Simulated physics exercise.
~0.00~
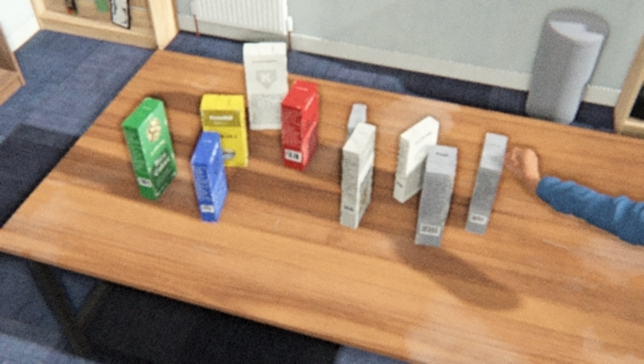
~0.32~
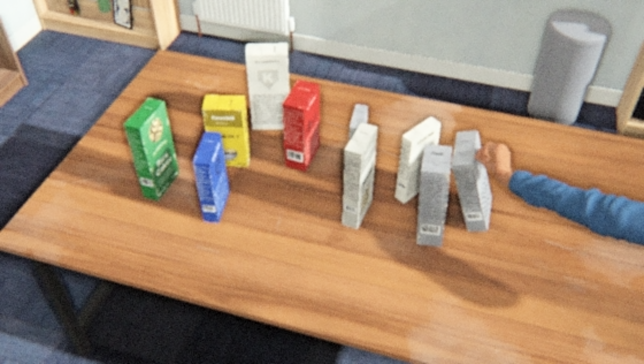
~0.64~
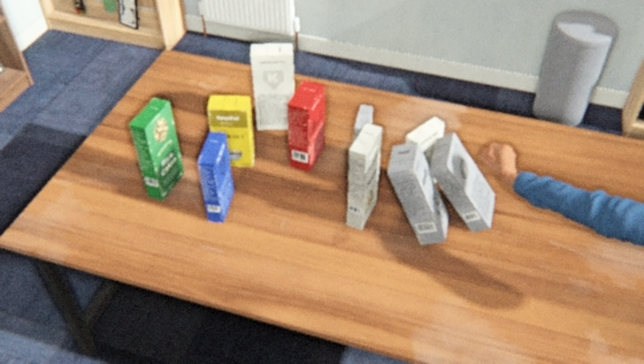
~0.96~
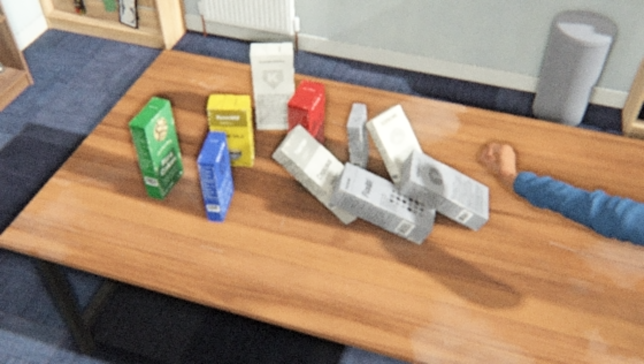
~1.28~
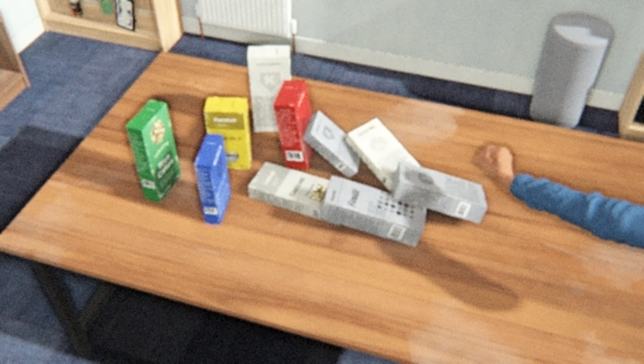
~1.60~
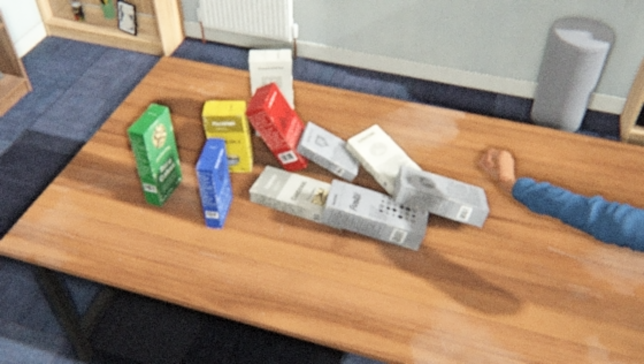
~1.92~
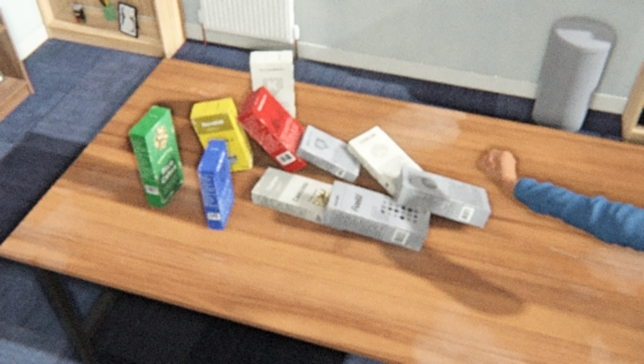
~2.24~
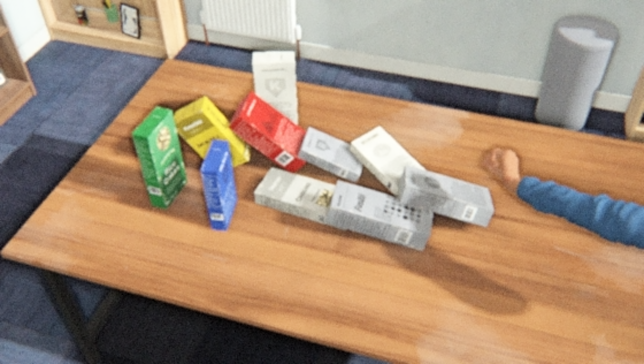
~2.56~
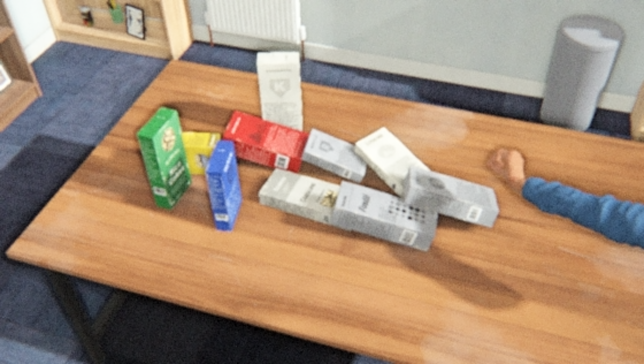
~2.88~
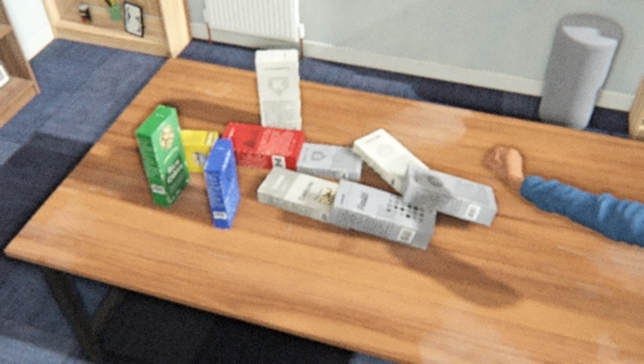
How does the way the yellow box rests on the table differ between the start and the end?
At the start the yellow box stands upright, and by the end it is lying on its side.
